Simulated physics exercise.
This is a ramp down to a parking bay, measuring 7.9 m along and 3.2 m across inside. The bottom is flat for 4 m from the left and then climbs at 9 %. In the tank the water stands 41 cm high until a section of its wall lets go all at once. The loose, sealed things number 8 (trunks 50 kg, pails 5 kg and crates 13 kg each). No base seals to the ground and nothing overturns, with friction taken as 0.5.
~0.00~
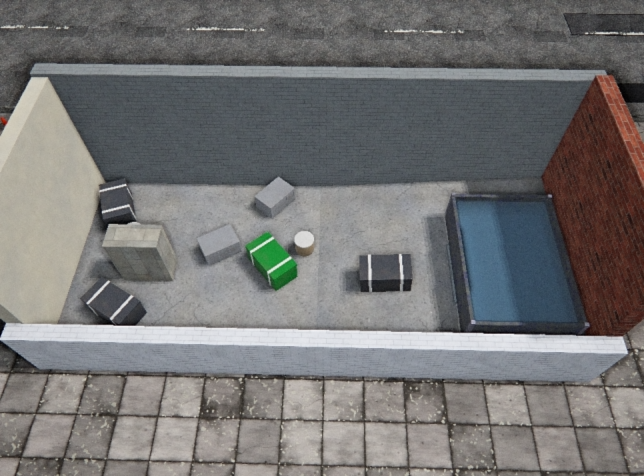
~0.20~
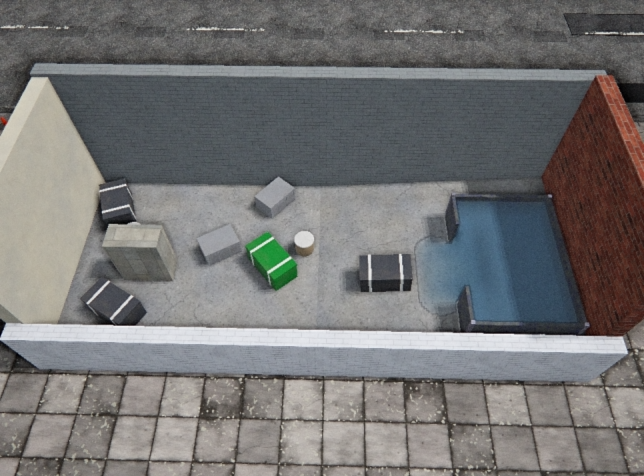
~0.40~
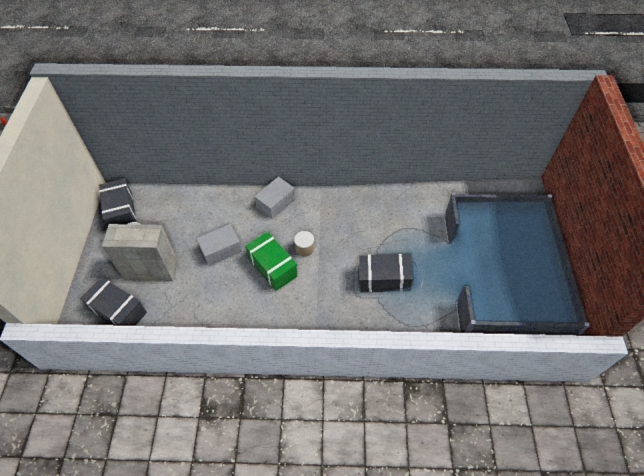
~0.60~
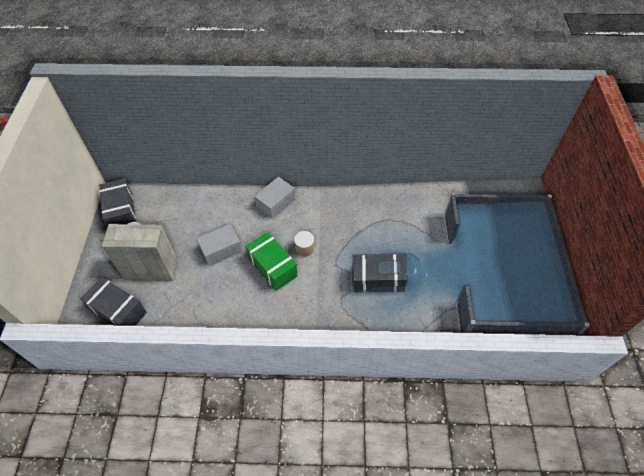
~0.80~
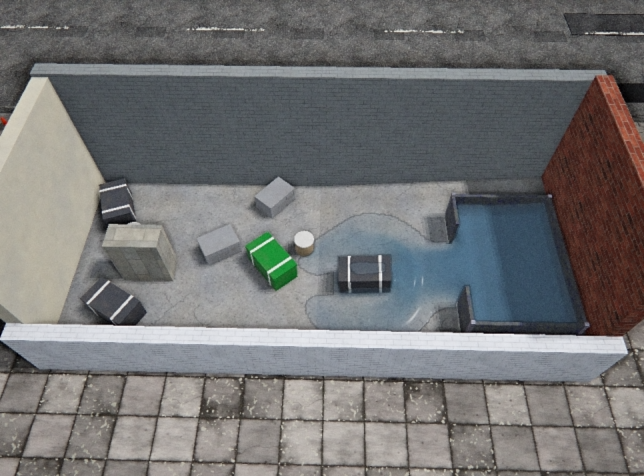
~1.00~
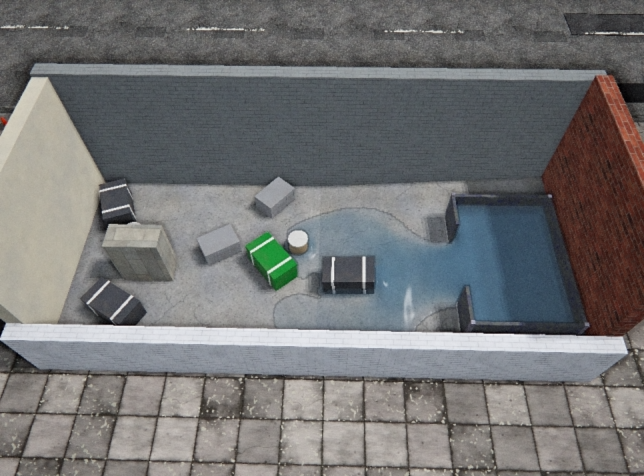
At the start, blue water fills a walled tank at the right end of an enclosure scattered with trunks and blocks. The tank's left side opens and water spreads leftward across the floor, surrounding the nearest dark trunk. That trunk shifts a little left, then the small pale cylinder moves slightly, while the green trunk stays still.
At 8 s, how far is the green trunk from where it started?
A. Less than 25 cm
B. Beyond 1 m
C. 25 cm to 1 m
C.
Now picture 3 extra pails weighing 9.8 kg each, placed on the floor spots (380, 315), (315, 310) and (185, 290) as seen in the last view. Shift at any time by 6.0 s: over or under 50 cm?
In turn: More, over, short of it.
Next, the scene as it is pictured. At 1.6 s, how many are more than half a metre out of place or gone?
Tally: 2.
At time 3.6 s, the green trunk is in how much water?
7 cm, roughly.
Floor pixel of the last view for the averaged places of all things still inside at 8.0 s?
It works out to somewhere near (187, 270) on the floor.
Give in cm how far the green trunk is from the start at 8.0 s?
Measured offset: Near 60 cm.
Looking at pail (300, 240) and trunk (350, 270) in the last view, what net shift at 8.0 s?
First one 300 cm, second one 150 cm.
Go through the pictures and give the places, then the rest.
The green trunk at (271, 255) rests on the ground; water covers 3.3 m2; 0 of 8 have shifted, in the first frame.
The green trunk at (271, 255) rests on the ground; 4.1 m2 under water; 0 of 8 have shifted, in the second frame.
The green trunk at (271, 255) rests on the ground; 5.0 m2 under water; 0 of 8 have shifted, in the third frame.
The green trunk at (271, 255), on the bottom; water covers 6.1 m2; 1 of 8 have shifted, in the fourth frame.
The green trunk at (271, 255), on the bottom; water covers 7.4 m2; 1 of 8 have shifted, in the fifth frame.
The green trunk at (271, 255) rests on the ground; 8.6 m2 under water; 2 of 8 have shifted, in the sixth frame.
After 1.6 s the green trunk is near (263, 255), 0.1 m from its start, aground; 0 afloat.
After 3.6 s the green trunk is near (232, 263), 0.6 m from its start, aground; 2 afloat.
After 5.6 s the green trunk is near (232, 263), 0.6 m from its start, aground; 6 afloat.
After 8.0 s the green trunk is near (232, 263), 0.6 m from its start, aground; 6 afloat.
